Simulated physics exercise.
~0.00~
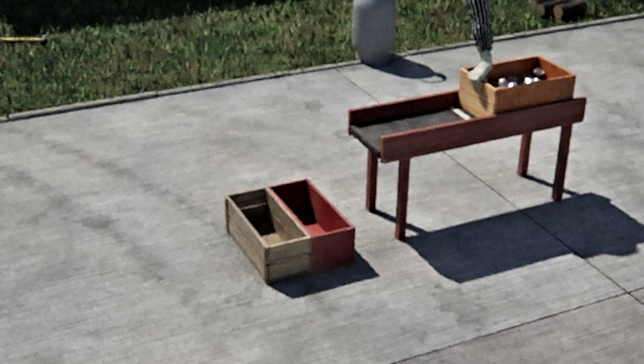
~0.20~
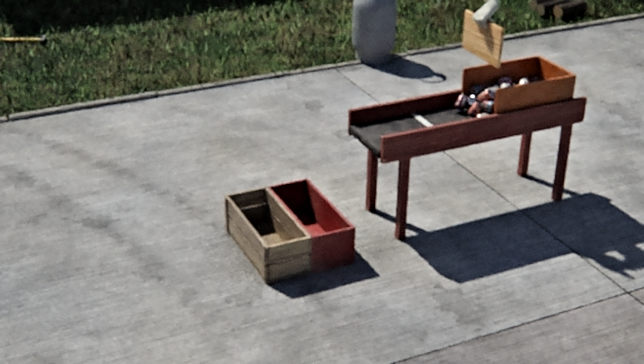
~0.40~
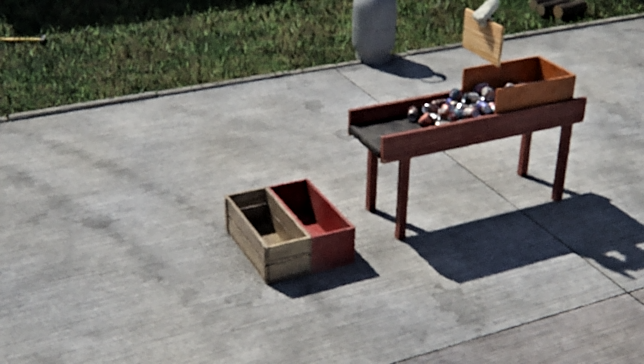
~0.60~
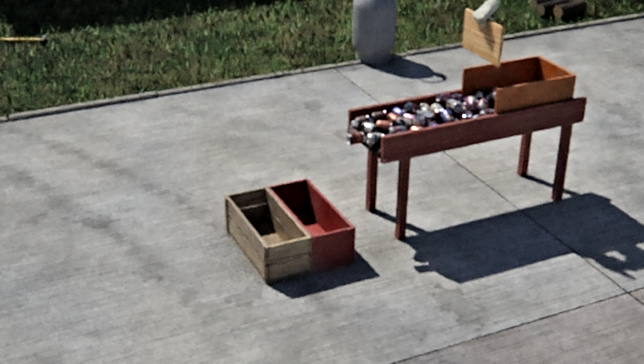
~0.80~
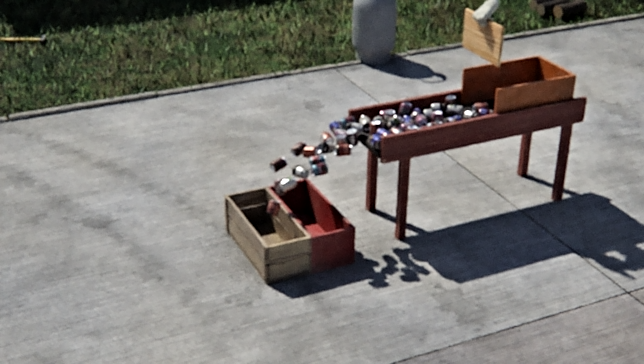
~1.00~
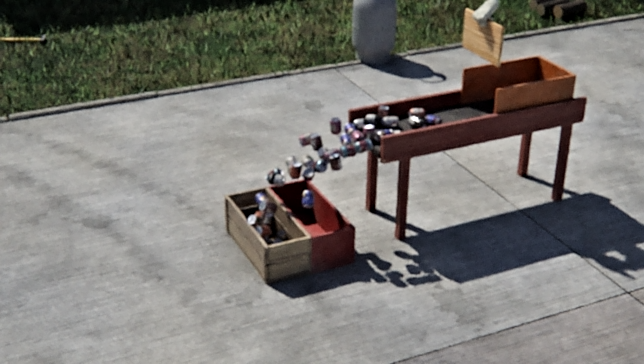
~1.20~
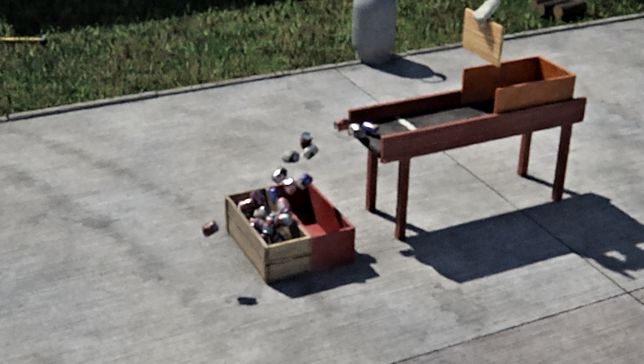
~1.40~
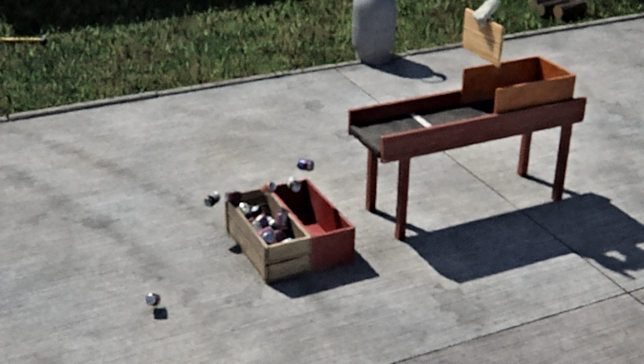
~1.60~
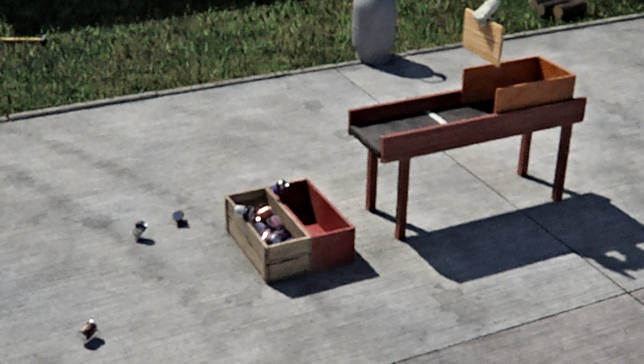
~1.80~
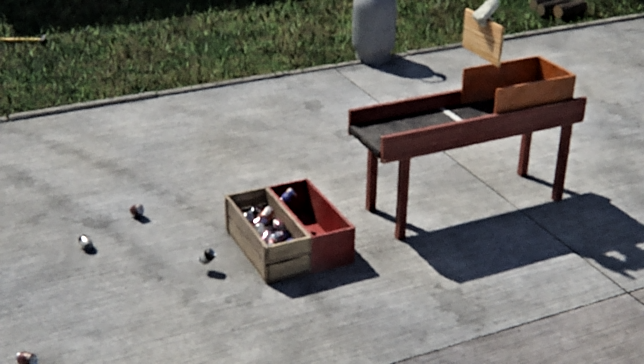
At the start, small cans sit in an orange pen on the right end of a low red table with a dark belt, with a red tote and a wooden tote on the pavement to the left. The gate lifts, and the cans spread out leftward along the belt in a loose stream. They reach the end and spill off, arcing down toward the totes. Most drop into the wooden tote, while a few bounce or fly past it as the belt empties. At the end, the wooden tote holds most of the cans, the red one is nearly empty, and four stray cans are scattered over the pavement to the left.
